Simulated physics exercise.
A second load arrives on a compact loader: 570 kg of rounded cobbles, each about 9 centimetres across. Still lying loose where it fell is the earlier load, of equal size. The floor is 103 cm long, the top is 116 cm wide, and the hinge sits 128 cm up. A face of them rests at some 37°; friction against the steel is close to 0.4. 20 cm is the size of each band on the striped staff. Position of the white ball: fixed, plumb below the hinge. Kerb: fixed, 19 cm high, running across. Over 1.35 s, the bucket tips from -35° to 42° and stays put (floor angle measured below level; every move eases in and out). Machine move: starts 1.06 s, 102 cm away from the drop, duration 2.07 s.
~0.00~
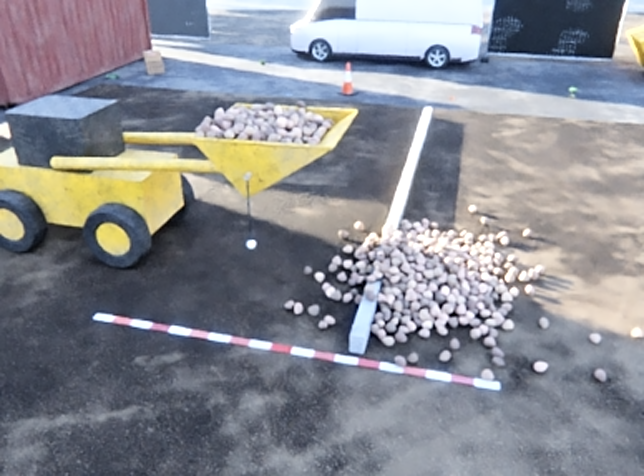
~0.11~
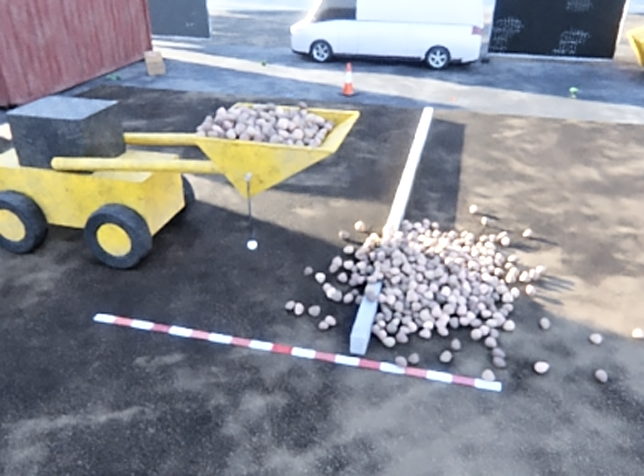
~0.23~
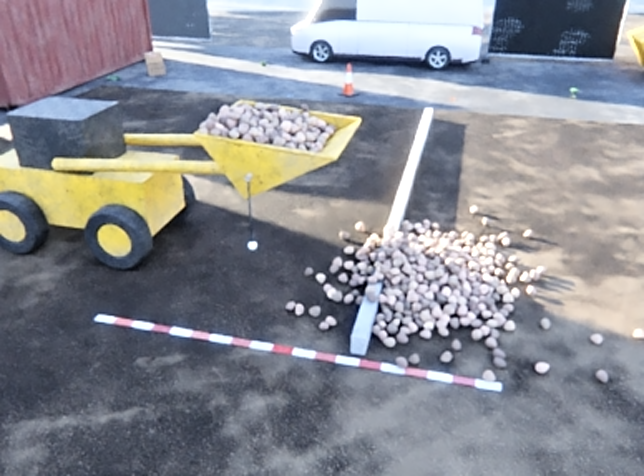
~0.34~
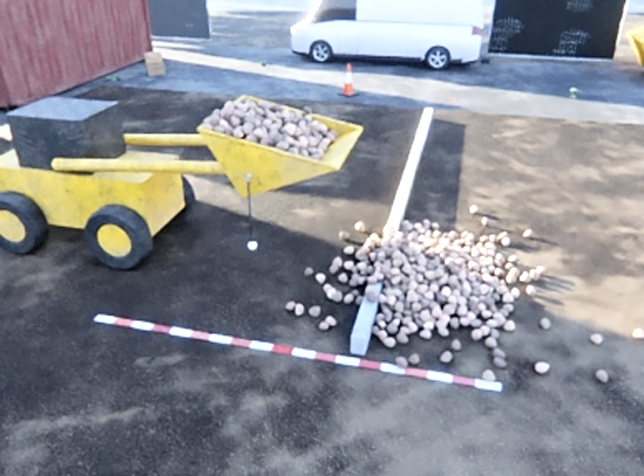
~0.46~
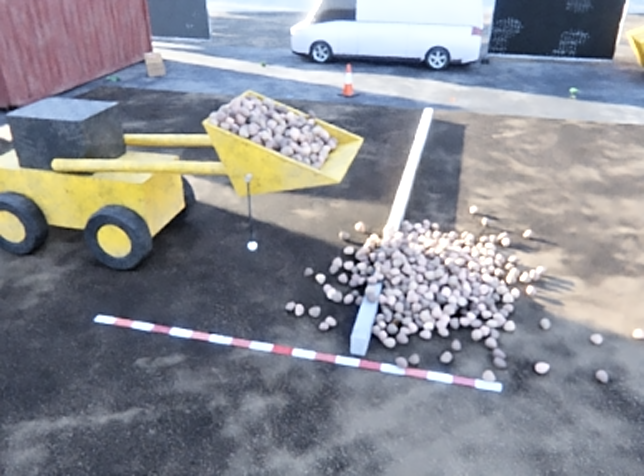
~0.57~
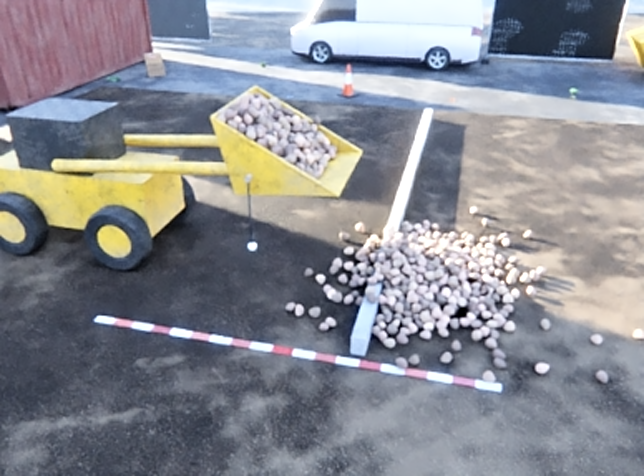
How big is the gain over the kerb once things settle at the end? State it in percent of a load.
The gain is about 2 per cent of a load.
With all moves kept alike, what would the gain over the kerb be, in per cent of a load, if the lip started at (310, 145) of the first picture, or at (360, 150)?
I'd expect near 0 per cent first and near 15 per cent next.
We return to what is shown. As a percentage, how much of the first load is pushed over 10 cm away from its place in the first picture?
Roughly 0 percent.
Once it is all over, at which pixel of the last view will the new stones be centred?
Centre at roughly (341, 261).
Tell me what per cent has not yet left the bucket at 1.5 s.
Around 35 per cent of the load is still inside.
After 1.0 s the floor is at 30°; in per cent of one load, 98 in the bucket, 13 on this side of the kerb, 89 over the kerb; the foremost stones are at (578, 310).
After 1.5 s the floor is at 42°; in per cent of one load, 36 in the bucket, 75 on this side of the kerb, 89 over the kerb; the foremost stones are at (578, 310).
After 3.6 s the floor is at 42°; in per cent of one load, 0 in the bucket, 110 on this side of the kerb, 90 over the kerb; the foremost stones are at (578, 310).
After 6.4 s the floor is at 42°; in per cent of one load, 0 in the bucket, 110 on this side of the kerb, 90 over the kerb; the foremost stones are at (578, 310). Net gain over the kerb, 2.
